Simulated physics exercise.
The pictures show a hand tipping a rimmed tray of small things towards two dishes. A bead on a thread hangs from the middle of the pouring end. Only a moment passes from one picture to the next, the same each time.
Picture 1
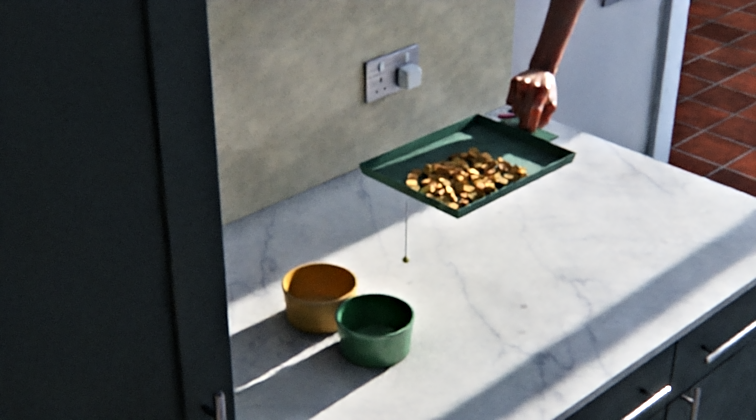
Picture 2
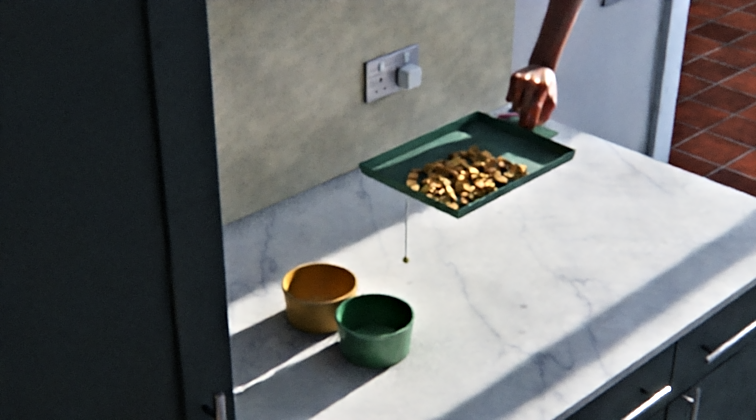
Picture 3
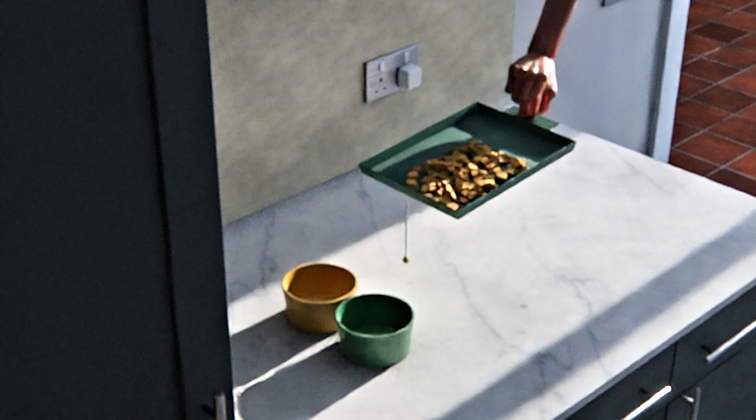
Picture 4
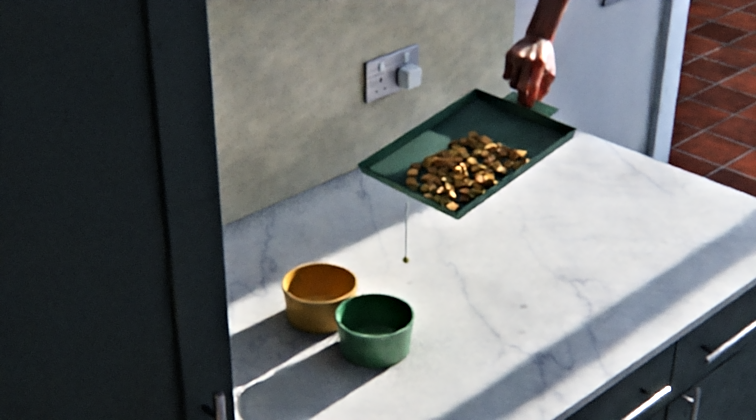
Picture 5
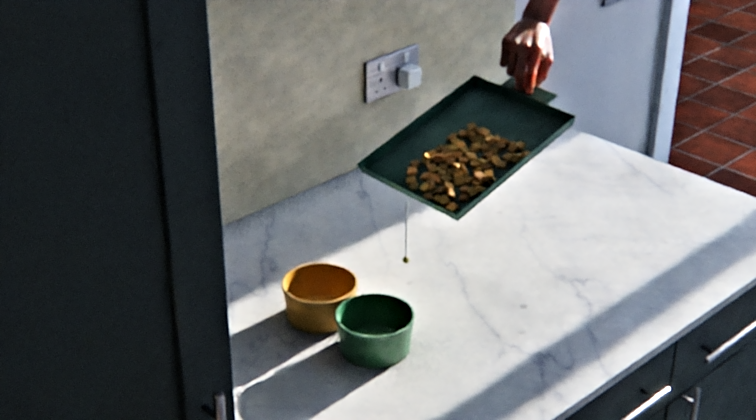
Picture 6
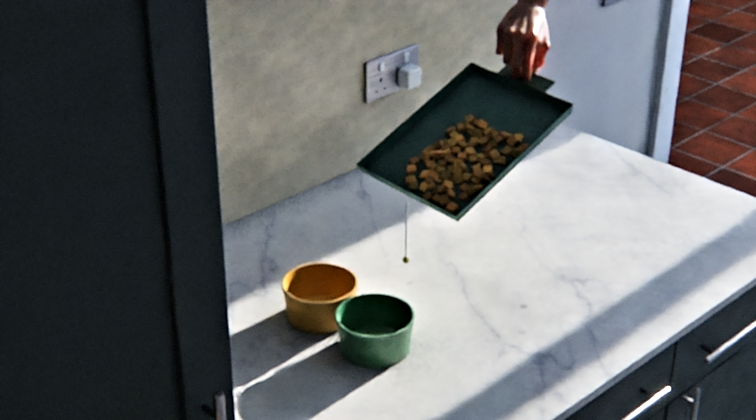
On a sunlit marble kitchen counter, a hand gradually tilting a green tray of small brown pieces above yellow and green dishes.
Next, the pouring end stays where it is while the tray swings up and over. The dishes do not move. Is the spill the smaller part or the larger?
Caught overall: Only the smaller part.
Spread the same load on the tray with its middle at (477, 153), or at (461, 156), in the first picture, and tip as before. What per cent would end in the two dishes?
Near 10 % and 10 %.
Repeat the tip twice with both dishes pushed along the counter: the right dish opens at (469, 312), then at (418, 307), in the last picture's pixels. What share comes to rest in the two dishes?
The first gives 70 %, the second 90 %.
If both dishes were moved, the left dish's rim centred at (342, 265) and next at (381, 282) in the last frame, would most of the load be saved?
In turn: Most of it; over half.
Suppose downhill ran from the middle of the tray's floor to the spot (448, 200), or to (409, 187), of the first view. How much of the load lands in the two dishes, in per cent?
Near 0 % and 10 %.
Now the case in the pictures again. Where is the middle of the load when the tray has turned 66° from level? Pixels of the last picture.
Close to (428, 187).
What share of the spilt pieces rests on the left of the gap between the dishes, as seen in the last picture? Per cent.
Roughly 0 in a hundred.
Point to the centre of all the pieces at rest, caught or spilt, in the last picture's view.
Close to (397, 322).
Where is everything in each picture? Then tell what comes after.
The first picture shows corners of the pouring end at (363, 164) and (458, 209), level; middle of the load at (460, 178), cereal squares; left dish at (292, 310); right dish at (347, 343); bead on its thread at (406, 260).
The second picture shows corners of the pouring end at (362, 164) and (458, 209), level; middle of the load at (460, 177).
The third picture shows corners of the pouring end at (362, 164) and (458, 210), tipped barely, level across its low end; middle of the load at (460, 174).
The fourth picture shows corners of the pouring end at (361, 163) and (457, 211), tipped a little, level across its low end; middle of the load at (459, 169).
The fifth picture shows corners of the pouring end at (361, 163) and (456, 212), tipped clearly, level across its low end; middle of the load at (458, 165).
The sixth picture shows corners of the pouring end at (360, 164) and (456, 213), tipped clearly, level across its low end; middle of the load at (457, 162); left dish at (292, 310); right dish at (347, 343).
Soon after the last picture, tray tipped steeply; nearly all on the tray; a small part in the air.
A little later, tray tipped past a quarter turn; about a third on the tray; a small part in the right dish; about a third outside both; about a quarter in the air.
Later still, tray tipped past a quarter turn; a small part in the right dish; a stray few in the left dish; nearly all outside both.
At rest, tray tipped past a quarter turn; a small part in the right dish; a stray few in the left dish; nearly all outside both.
